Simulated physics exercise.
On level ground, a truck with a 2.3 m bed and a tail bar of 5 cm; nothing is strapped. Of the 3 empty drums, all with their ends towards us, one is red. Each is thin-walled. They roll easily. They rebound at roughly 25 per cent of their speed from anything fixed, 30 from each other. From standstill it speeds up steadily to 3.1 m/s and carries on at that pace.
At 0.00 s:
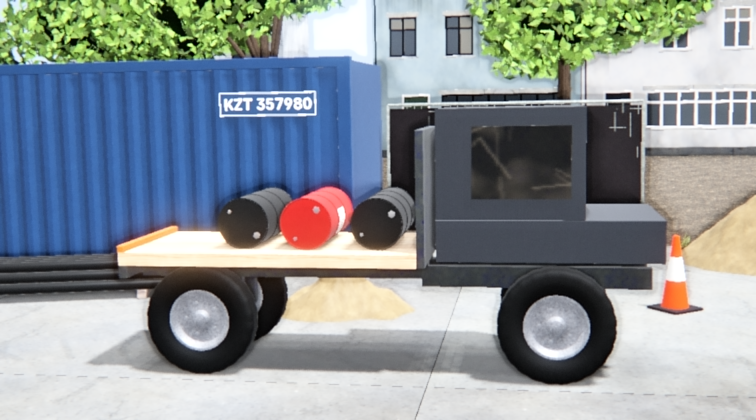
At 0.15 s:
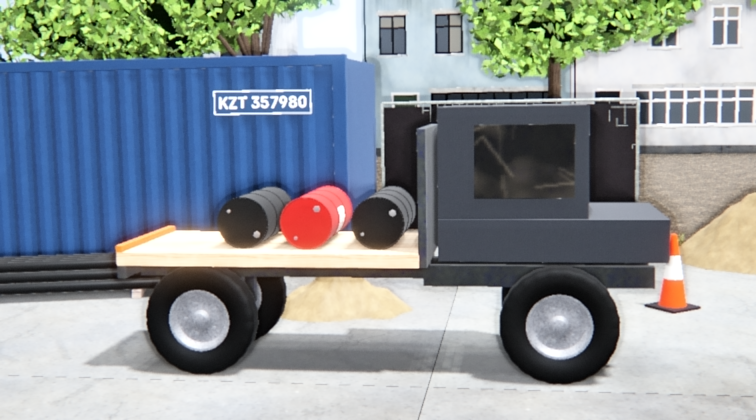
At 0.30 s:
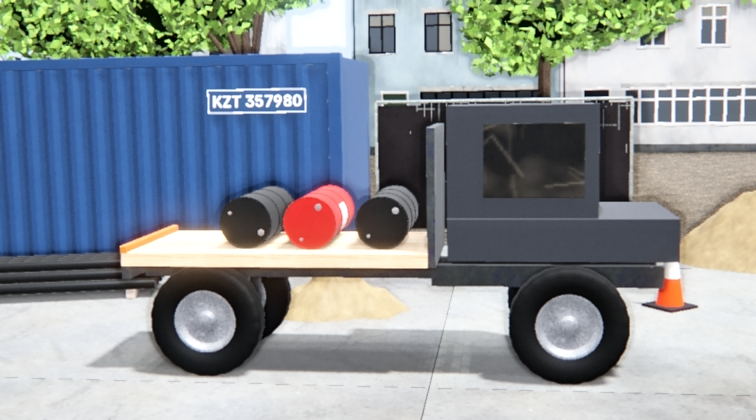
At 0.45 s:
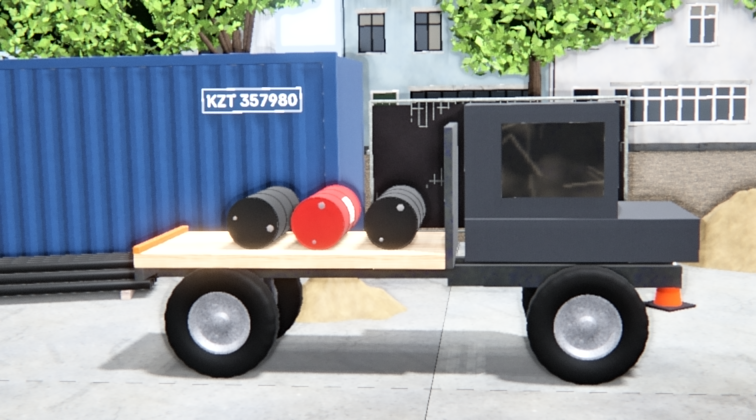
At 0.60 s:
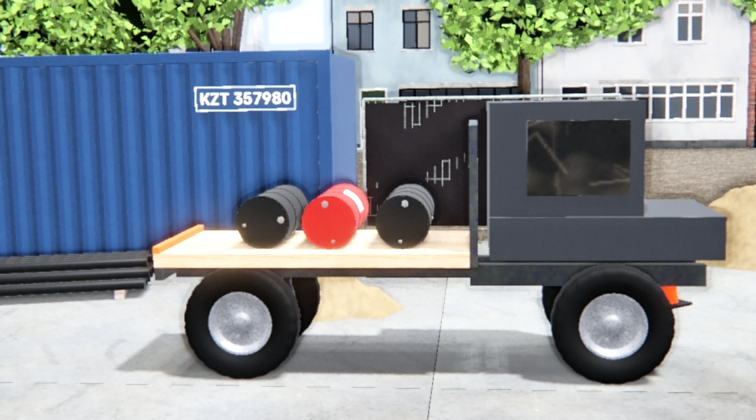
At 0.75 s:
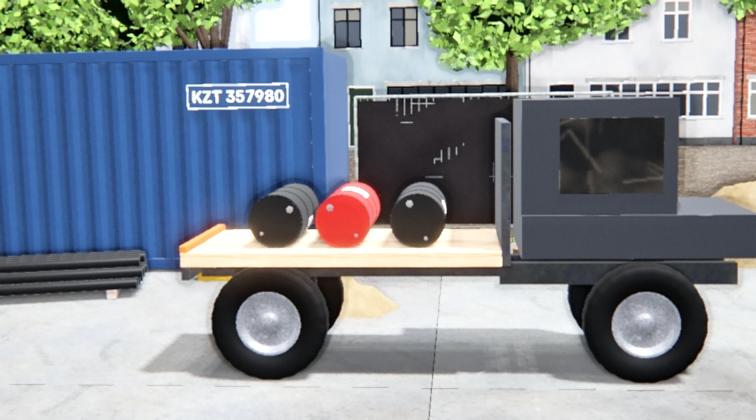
A dark flatbed truck pulls away slowly to the right past a blue container, gradually picking up speed, while the red drum and two black drums on its bed lag slightly, shifting back toward the orange tail bar.
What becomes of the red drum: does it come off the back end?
The red drum goes over the tail.
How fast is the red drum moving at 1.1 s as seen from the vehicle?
Near 1.5 m/s.
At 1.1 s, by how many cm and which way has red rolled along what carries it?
Red 65 left.
Then, 1.1 s in, red is on the bed, 75 cm from the bar, rolling towards it; 0 lost off the end.
Then, 1.5 s in, red is on the bed, 20 cm from the bar, rolling towards it; 1 lost off the end.
Then, 1.9 s in, red is going over the tail; 2 lost off the end.
In the end (3.0 s), red is over the tail and down; 3 lost off the end.
